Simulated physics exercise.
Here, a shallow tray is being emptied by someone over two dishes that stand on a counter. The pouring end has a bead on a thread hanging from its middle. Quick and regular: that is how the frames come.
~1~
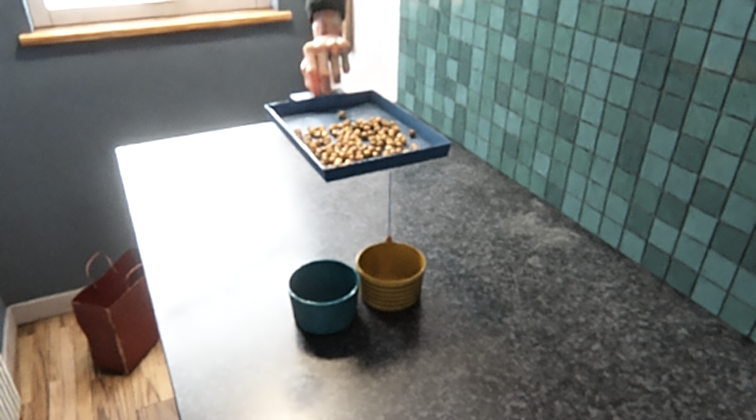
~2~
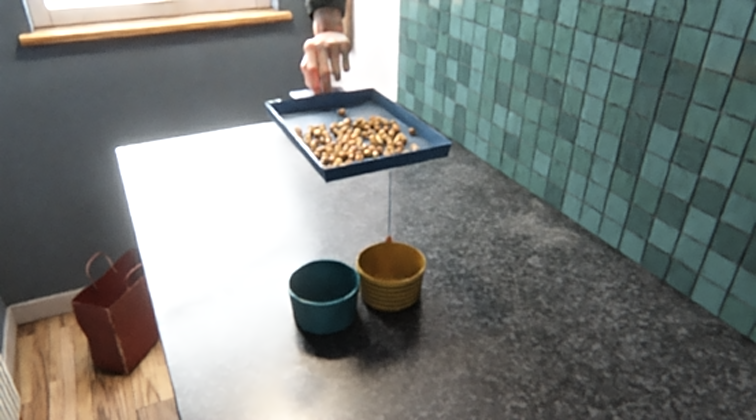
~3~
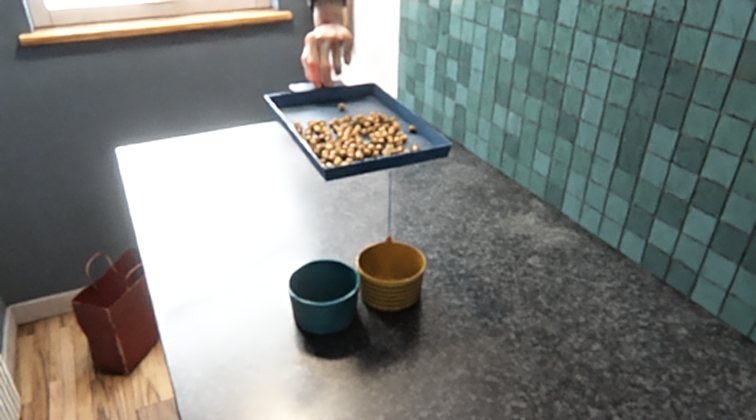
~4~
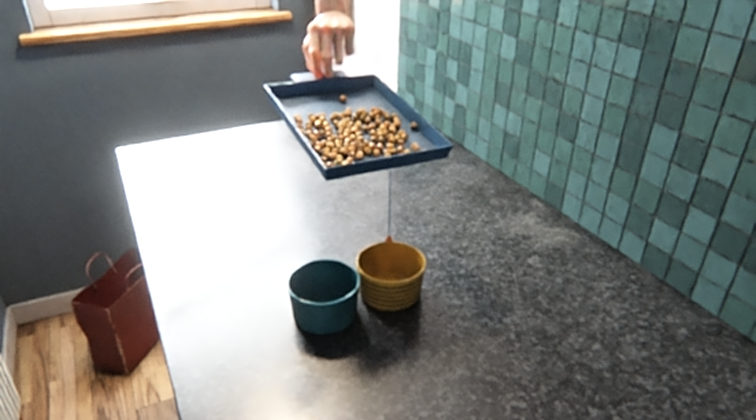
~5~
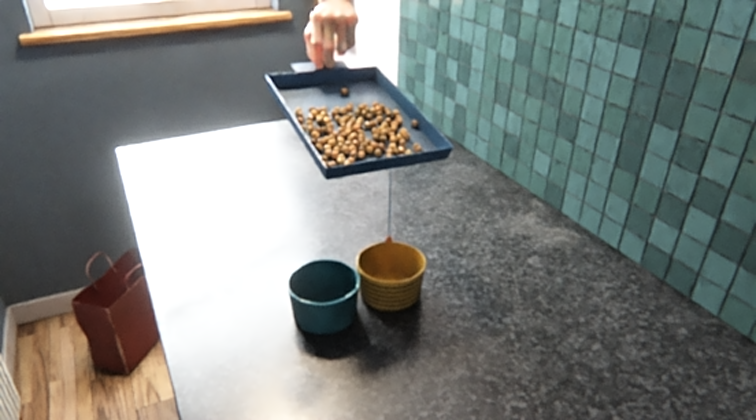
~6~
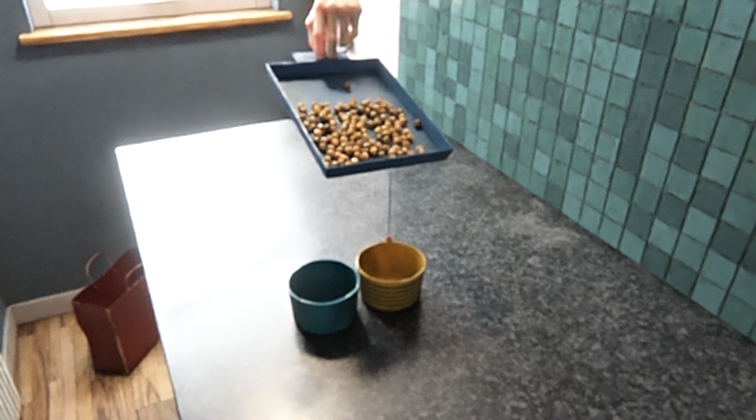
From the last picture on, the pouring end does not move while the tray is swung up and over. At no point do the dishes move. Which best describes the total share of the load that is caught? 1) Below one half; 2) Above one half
(1) Below one half.
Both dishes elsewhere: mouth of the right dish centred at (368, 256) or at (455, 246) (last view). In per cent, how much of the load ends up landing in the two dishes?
Trial 1 0%, trial 2 90%.
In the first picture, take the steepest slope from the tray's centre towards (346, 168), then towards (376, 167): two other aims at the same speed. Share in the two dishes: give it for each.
About 90 %, then 60 %.
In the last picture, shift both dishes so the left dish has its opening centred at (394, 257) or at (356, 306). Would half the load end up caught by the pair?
Taking the places in turn, it's past half and then shy of half.
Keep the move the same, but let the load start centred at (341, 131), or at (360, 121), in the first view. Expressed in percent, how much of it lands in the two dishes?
It would be roughly 20 per cent for the first and roughly 20 per cent for the second.
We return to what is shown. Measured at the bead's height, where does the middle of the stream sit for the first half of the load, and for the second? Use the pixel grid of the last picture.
Early half (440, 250), late half (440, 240).
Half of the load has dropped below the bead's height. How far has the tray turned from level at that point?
Around 95° at that moment.
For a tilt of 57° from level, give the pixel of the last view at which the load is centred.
In the last view, the load is centred close to (391, 139).
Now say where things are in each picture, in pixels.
Corners of the pouring end (326, 167) and (448, 142), level; middle of the load (359, 142), round wooden beads; left dish (338, 315); right dish (407, 293); bead on its thread (389, 239), in the first frame.
Corners of the pouring end (326, 167) and (448, 142), level; middle of the load (359, 141), in the second frame.
Corners of the pouring end (326, 167) and (449, 143), tipped barely, lowest at the right corner; middle of the load (359, 139), in the third frame.
Corners of the pouring end (327, 166) and (449, 144), tipped a little, lowest at the right corner; middle of the load (359, 135), in the fourth frame.
Corners of the pouring end (328, 166) and (450, 146), tipped a little, lowest at the right corner; middle of the load (361, 133), in the fifth frame.
Corners of the pouring end (329, 166) and (450, 147), tipped clearly, lowest at the right corner; middle of the load (364, 132), almost all on the move; left dish (338, 315); right dish (407, 293), in the sixth frame.
Just after the last frame, tray tipped steeply; every one on the tray.
A moment on, tray tipped right over; roughly a quarter on the tray; about a tenth in the right dish; roughly a quarter outside both; roughly a third in the air.
Further on, tray tipped past a quarter turn; roughly a quarter in the right dish; the larger part outside both.
When it is over, tray tipped past a quarter turn; not one in the left dish; roughly a quarter in the right dish; the larger part outside both.
